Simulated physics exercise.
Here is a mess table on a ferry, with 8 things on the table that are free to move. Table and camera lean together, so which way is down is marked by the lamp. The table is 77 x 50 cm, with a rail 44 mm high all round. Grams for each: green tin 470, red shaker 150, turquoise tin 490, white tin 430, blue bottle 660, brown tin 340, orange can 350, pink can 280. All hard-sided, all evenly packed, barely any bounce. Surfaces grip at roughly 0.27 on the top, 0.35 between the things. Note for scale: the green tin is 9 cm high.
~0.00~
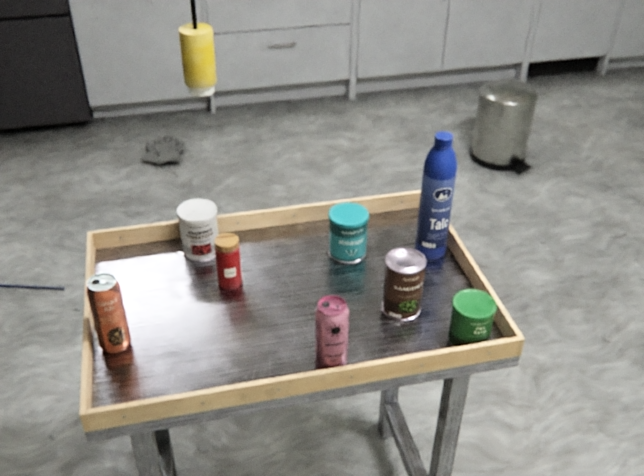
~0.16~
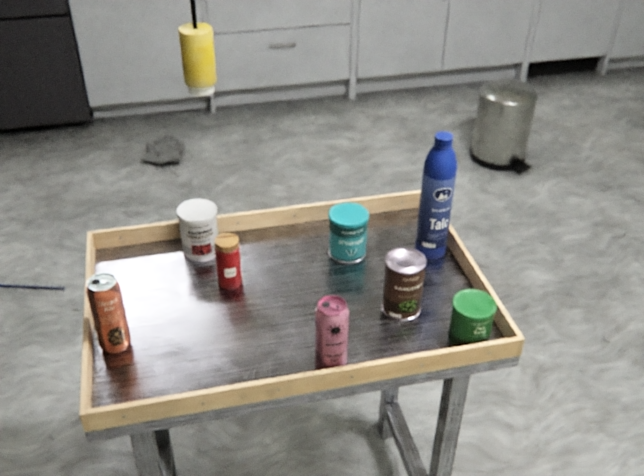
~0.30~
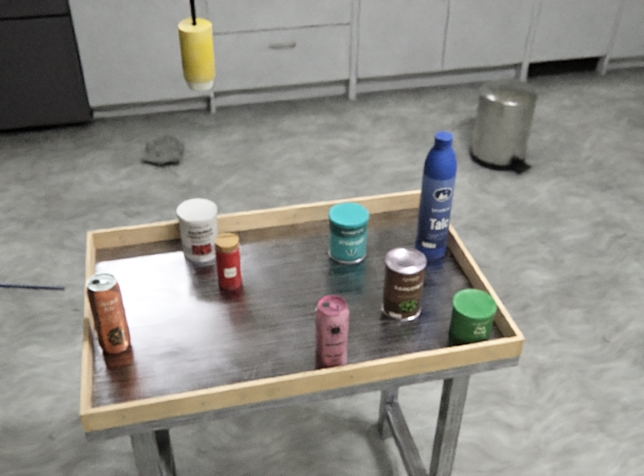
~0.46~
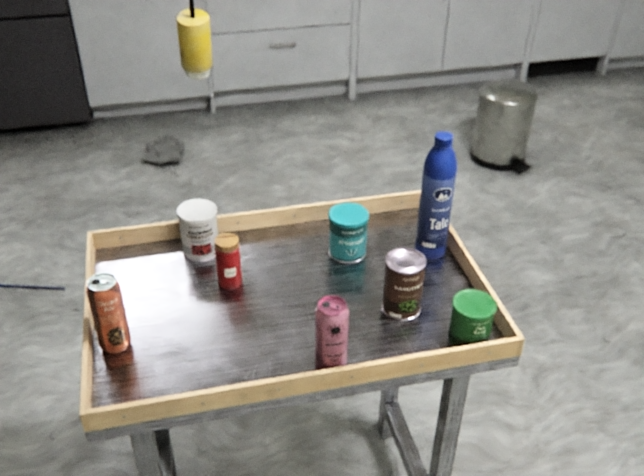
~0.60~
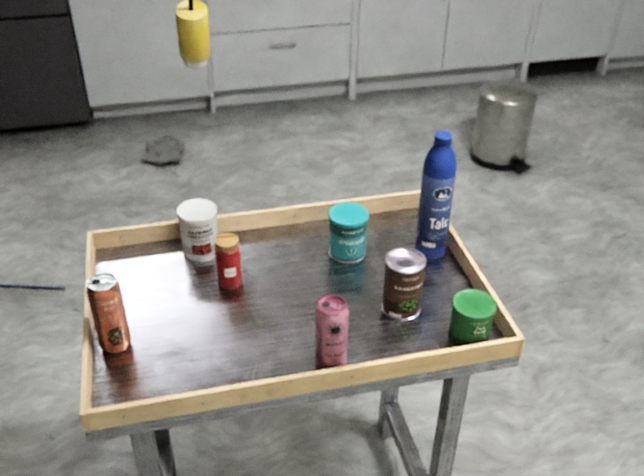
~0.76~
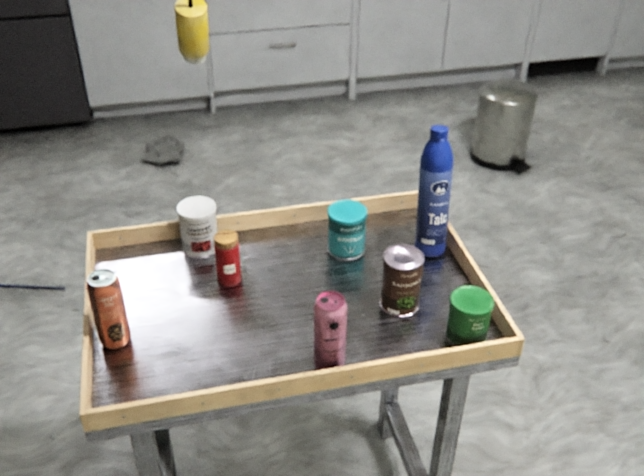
A dark-topped table with a pale raised rim stands on a grey floor before pale cabinets, seen from above its near side by a steady camera. An orange can, white tin and red shaker stand left, turquoise and pink ones mid-table, and brown, blue and green ones right. A hanging yellow cylinder gradually swings upward in view, then the tabletop things shift very slightly toward the far side, the blue bottle leaning faintly.
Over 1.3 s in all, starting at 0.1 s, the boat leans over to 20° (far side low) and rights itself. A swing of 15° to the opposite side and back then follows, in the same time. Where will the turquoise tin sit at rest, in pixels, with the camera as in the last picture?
It will sit at about (338, 211).
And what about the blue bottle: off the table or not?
When everything stops, the blue bottle is out of bounds.
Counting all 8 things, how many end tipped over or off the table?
That makes 1.
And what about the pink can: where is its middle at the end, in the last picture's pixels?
Around (321, 309).
Around 0.96 s, heel 15°, far side down; turquoise tin shifted 5 cm near (342, 220); blue bottle tipped 35° against what carries it; pink can shifted 5 cm.
Around 1.06 s, heel 11°, far side down; turquoise tin shifted 7 cm near (340, 214); blue bottle tipped 73° against what carries it; orange can shifted 7 cm.
Around 1.46 s, boat level; blue bottle now off the table; turquoise tin shifted 9 cm near (338, 211); orange can shifted 9 cm.
Finally (3.2 s), off the table, blue bottle; not toppled but over 5 cm from the start, green tin, red shaker, turquoise tin, brown tin, orange can and pink can; the last one still in place (within 5 cm). In the last view, turquoise tin near (338, 211).
